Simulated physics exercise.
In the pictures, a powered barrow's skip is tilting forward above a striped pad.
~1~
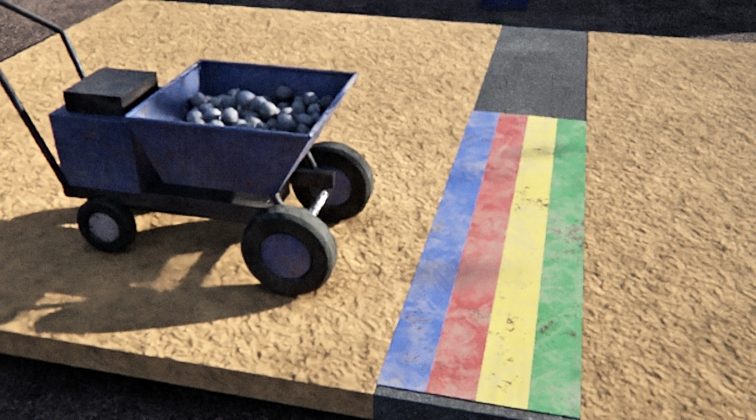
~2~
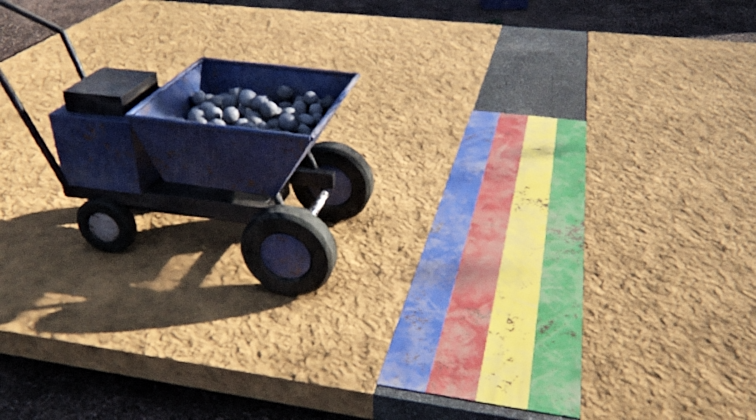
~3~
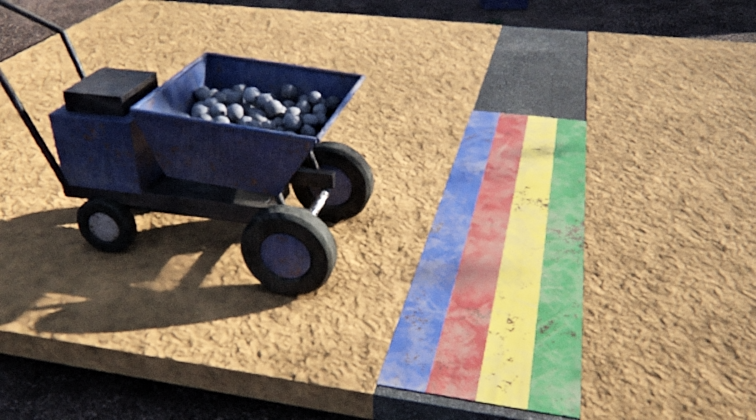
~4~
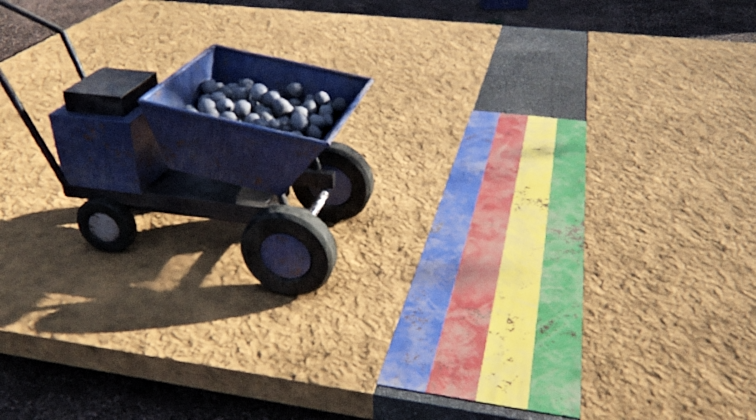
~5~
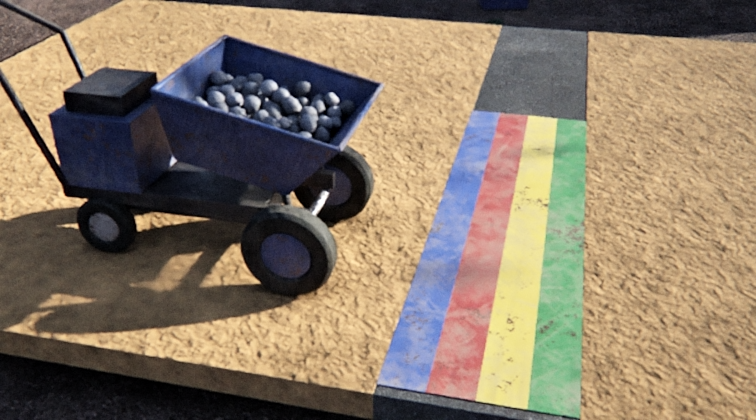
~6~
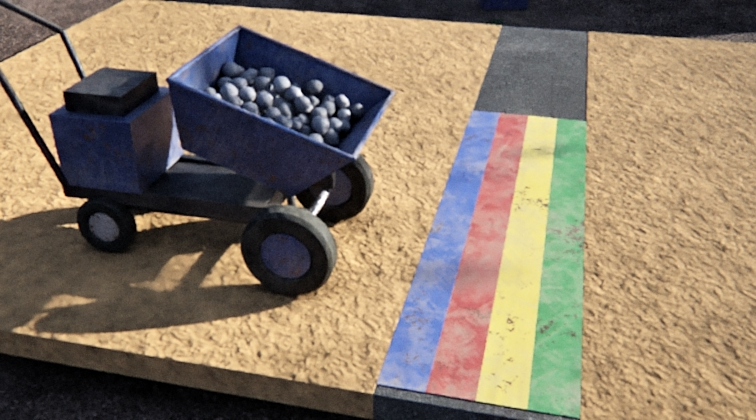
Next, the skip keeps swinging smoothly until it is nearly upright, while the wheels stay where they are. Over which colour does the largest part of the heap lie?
Over the red one.
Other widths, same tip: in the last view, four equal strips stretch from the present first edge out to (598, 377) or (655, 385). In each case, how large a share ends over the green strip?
Shares: Near 10 %; near 10 %.
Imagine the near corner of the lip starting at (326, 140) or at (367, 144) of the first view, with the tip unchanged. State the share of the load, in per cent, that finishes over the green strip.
Position 1: Near 20 %; position 2: Near 30 %.
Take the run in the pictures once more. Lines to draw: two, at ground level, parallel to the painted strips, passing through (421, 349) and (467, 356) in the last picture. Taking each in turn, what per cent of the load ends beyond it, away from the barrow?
Close to 90 per cent, then close to 50 per cent.
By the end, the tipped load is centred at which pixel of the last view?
Near pixel (488, 270).
Soon after the last picture, skip tipped steeply; all in the skip.
A little later, skip tipped right over; most in the skip; a small part over the blue strip; a small part over the red strip; a stray few falling.
Later still, skip tipped right over; about a quarter in the skip; about a quarter over the blue strip; about a quarter over the red strip; about a quarter over the yellow strip; a small part over the green strip; a small part off the paint.
By the end, skip tipped right over; a stray few in the skip; about a quarter over the blue strip; about a third over the red strip; about a quarter over the yellow strip; a small part over the green strip; a small part off the paint.
